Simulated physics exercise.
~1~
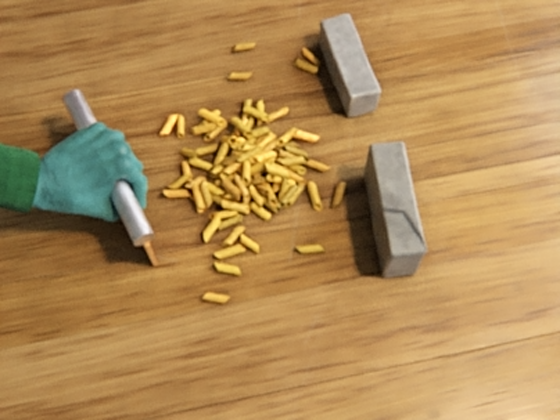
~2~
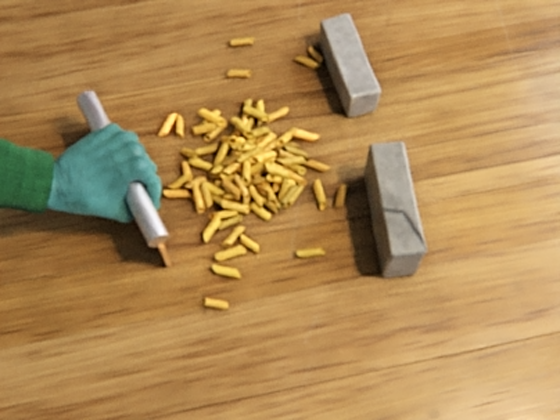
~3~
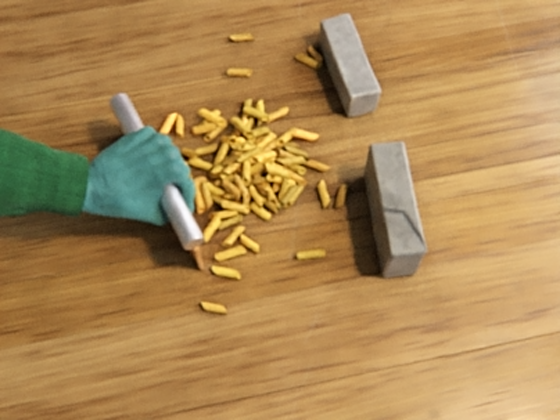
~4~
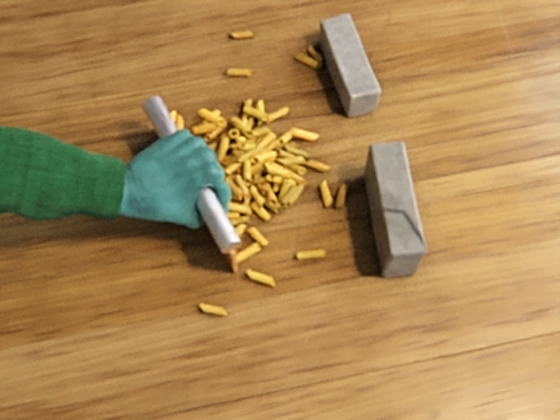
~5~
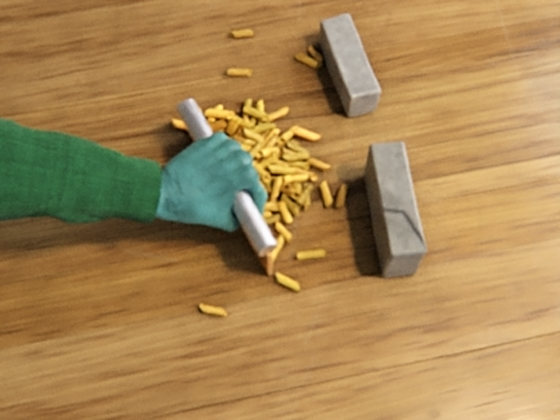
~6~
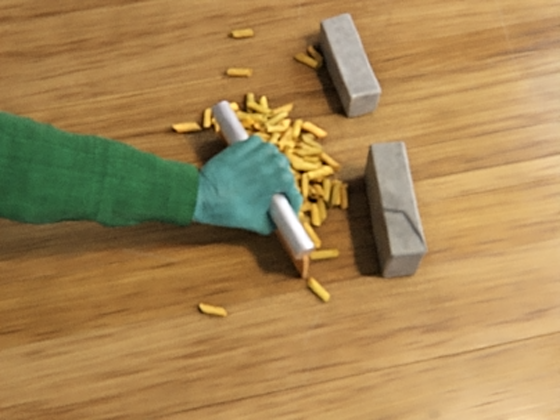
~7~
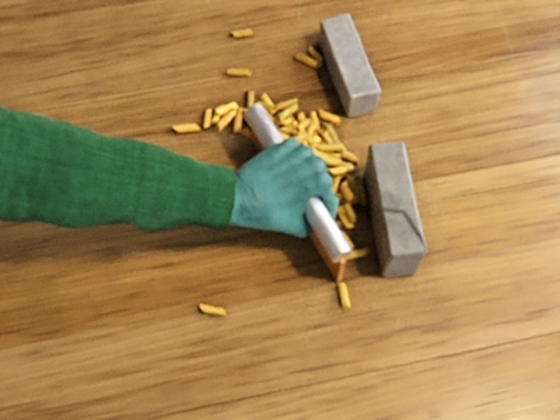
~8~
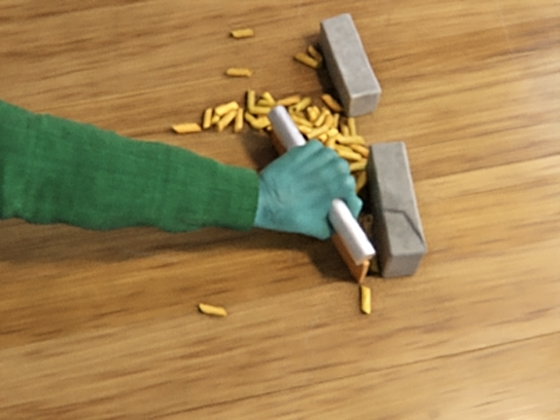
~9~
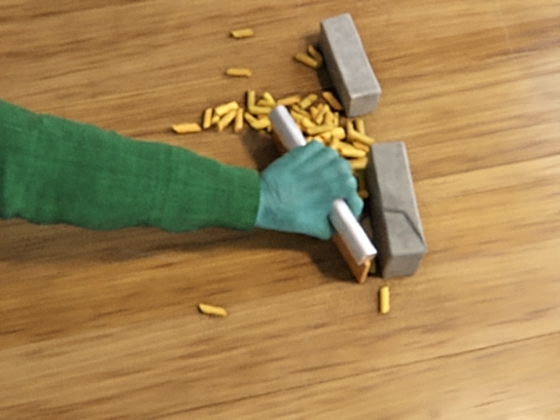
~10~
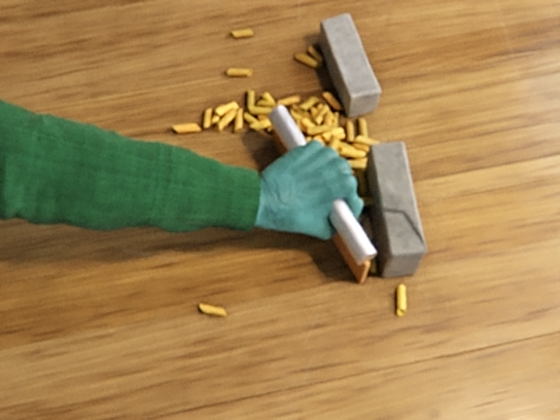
A gloved hand in a green sleeve pushed a scraper rightward through a loose pile of dry pasta on a wooden surface, sweeping it toward two grey blocks, where the scraper stopped and nearly all the pieces stayed bunched up in front of them.
